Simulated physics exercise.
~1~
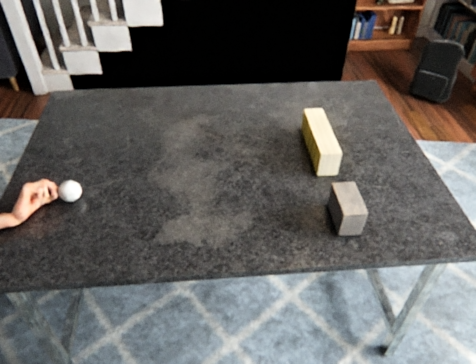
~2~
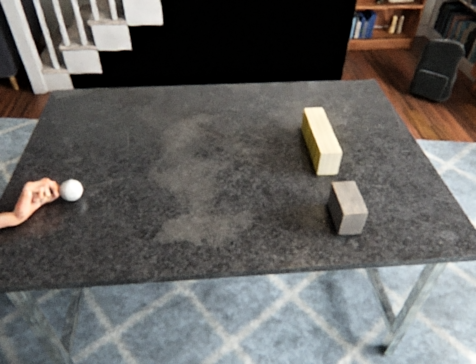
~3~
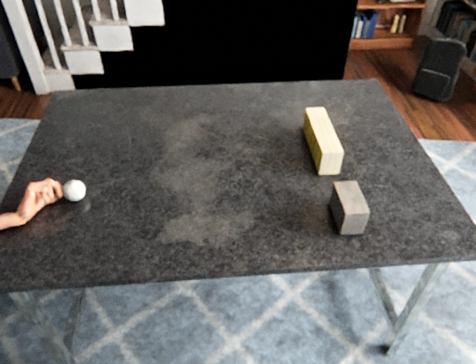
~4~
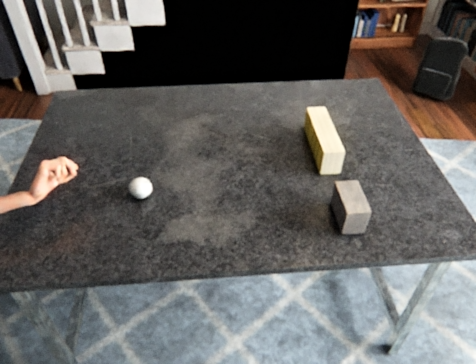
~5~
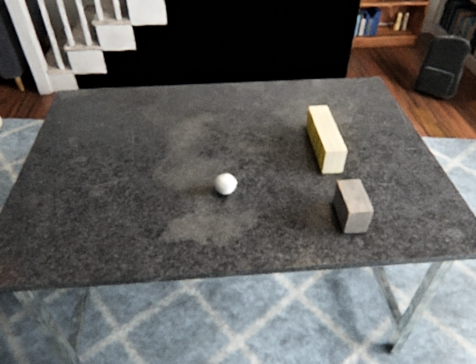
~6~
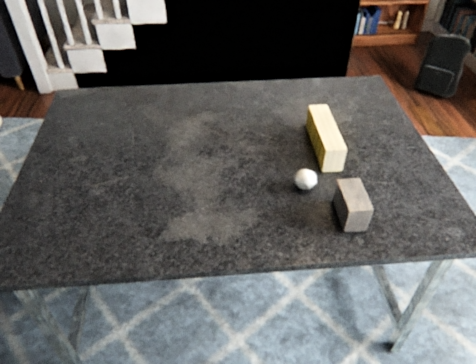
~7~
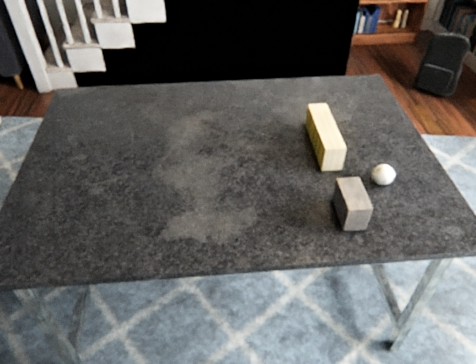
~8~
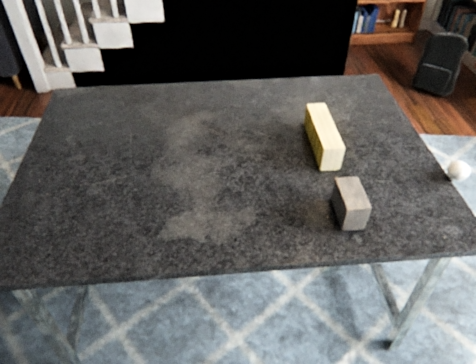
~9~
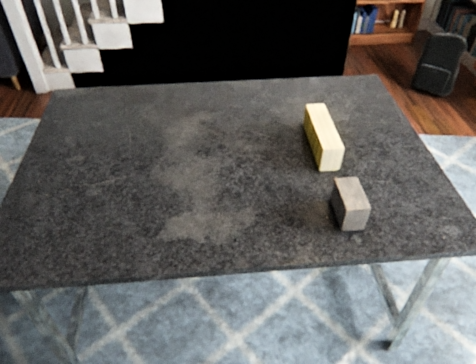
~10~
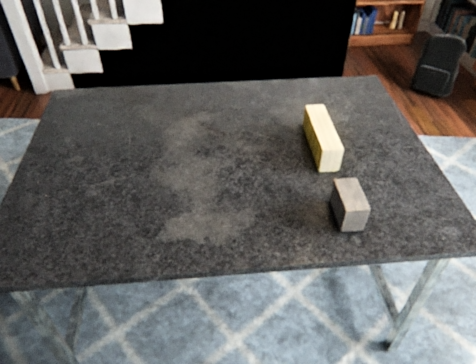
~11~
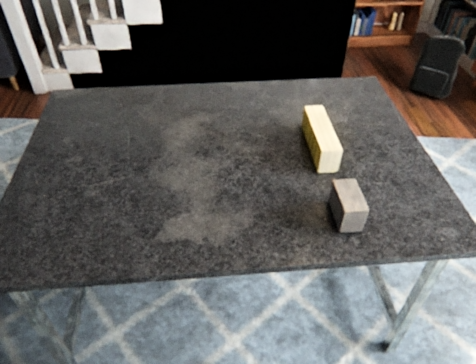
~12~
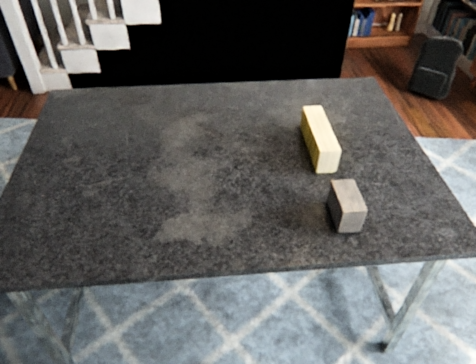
A small white ball, perhaps an onion, rests by a hand at the left side of a dark, mottled stone-like table, seen from above at a slight sway. Toward the right stand a long pale yellow block and, nearer the viewer, a smaller grey block, with a gap between them. The hand holds still briefly, then lets go and draws back as the white thing rolls to the right. It crosses the tabletop, reaches the opening and passes between the blocks without shifting either one. It carries on to the right edge and disappears from view, leaving both blocks standing in place.
